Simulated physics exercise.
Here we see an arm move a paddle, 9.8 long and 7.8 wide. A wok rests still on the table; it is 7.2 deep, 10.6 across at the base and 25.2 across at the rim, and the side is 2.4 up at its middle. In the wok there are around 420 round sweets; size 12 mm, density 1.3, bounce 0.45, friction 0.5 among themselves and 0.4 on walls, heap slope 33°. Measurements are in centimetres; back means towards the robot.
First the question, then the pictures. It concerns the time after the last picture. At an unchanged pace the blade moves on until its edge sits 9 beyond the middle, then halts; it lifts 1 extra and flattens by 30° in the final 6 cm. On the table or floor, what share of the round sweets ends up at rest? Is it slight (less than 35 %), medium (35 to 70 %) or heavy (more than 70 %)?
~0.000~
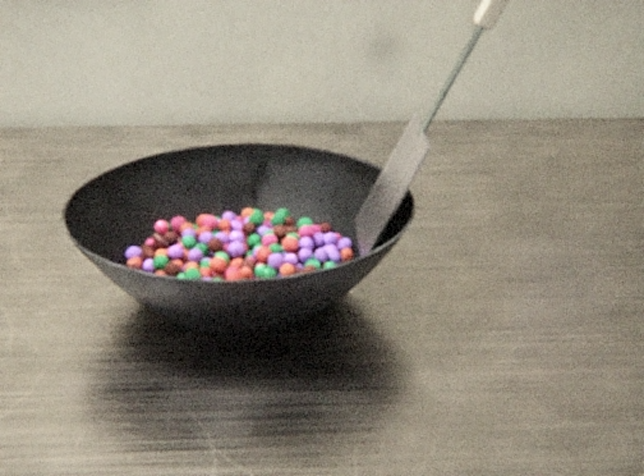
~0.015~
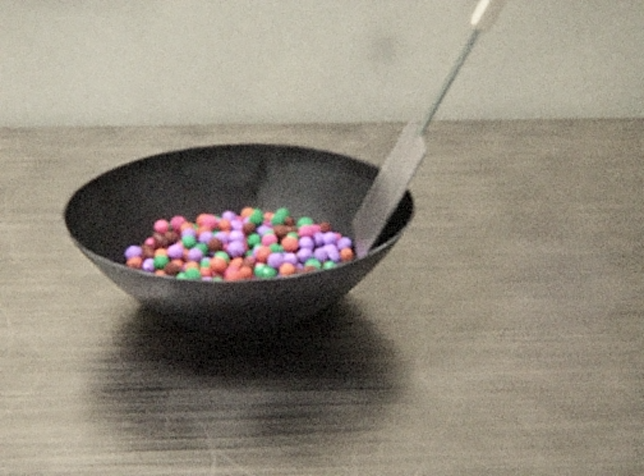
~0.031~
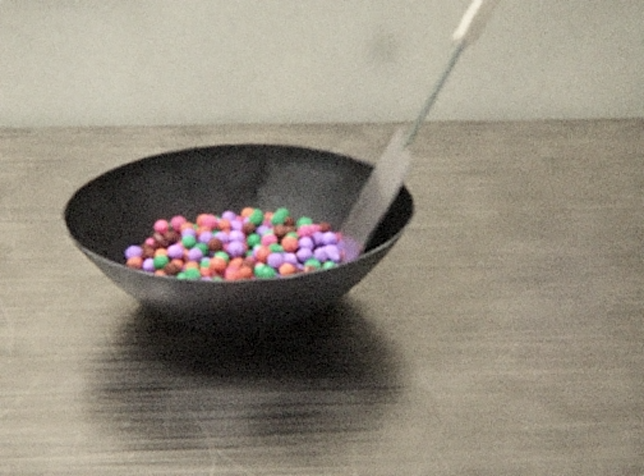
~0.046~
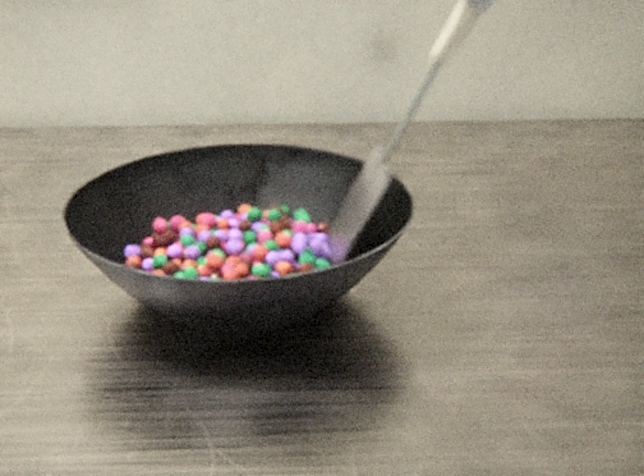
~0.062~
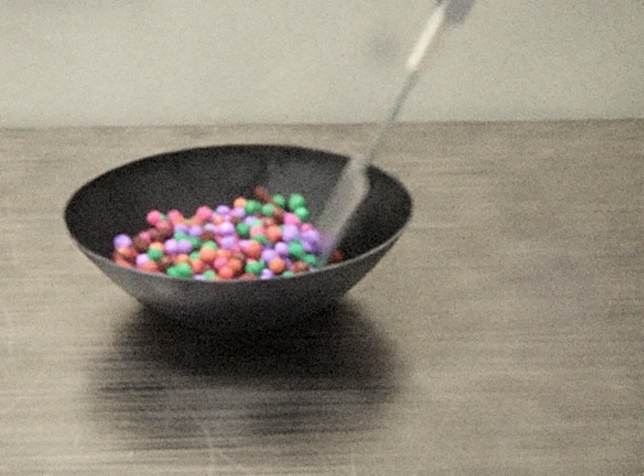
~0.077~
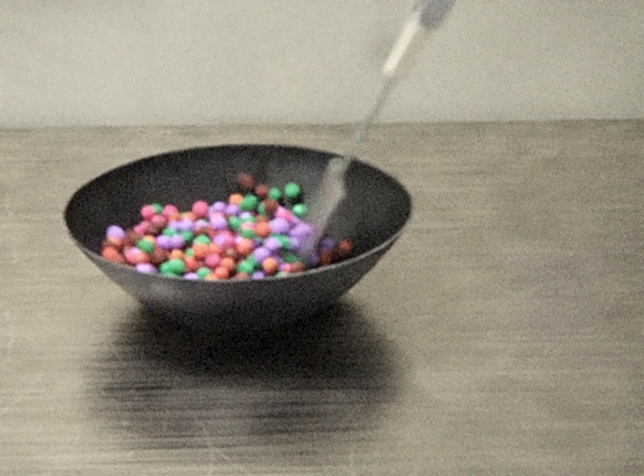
Medium.
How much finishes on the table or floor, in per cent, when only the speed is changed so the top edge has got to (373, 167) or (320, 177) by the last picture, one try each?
Roughly 25 and 50 percent.
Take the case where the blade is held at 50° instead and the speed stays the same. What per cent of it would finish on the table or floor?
45 %.
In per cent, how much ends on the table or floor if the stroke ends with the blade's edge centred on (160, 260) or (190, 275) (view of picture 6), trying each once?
Estimates, in order: 10 % and 0 %.
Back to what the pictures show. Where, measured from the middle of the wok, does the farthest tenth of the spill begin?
Some 40 cm.
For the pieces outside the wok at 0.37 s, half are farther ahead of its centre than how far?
It comes to near 18 cm ahead of the middle.
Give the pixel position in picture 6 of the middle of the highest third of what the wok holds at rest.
The centre sits at about (154, 247).
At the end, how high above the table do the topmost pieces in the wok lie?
It reaches around 6.5 cm.
After 0.11 s, sloping 63°, highest piece 8 above the table; 417 in the wok.
After 0.15 s, sloping 53°, highest piece 10 above the table; 416 in the wok, 1 on the blade or in flight.
After 0.37 s, sloping 33°, highest piece 13 above the table; 229 in the wok, 45 on the table or floor, 143 on the blade or in flight.
After 1.42 s, sloping 33°, highest piece 6 above the table; 228 in the wok, 189 on the table or floor.
In the end, 228 in the wok, 189 on the table or floor. That is 45 % on the table or floor.
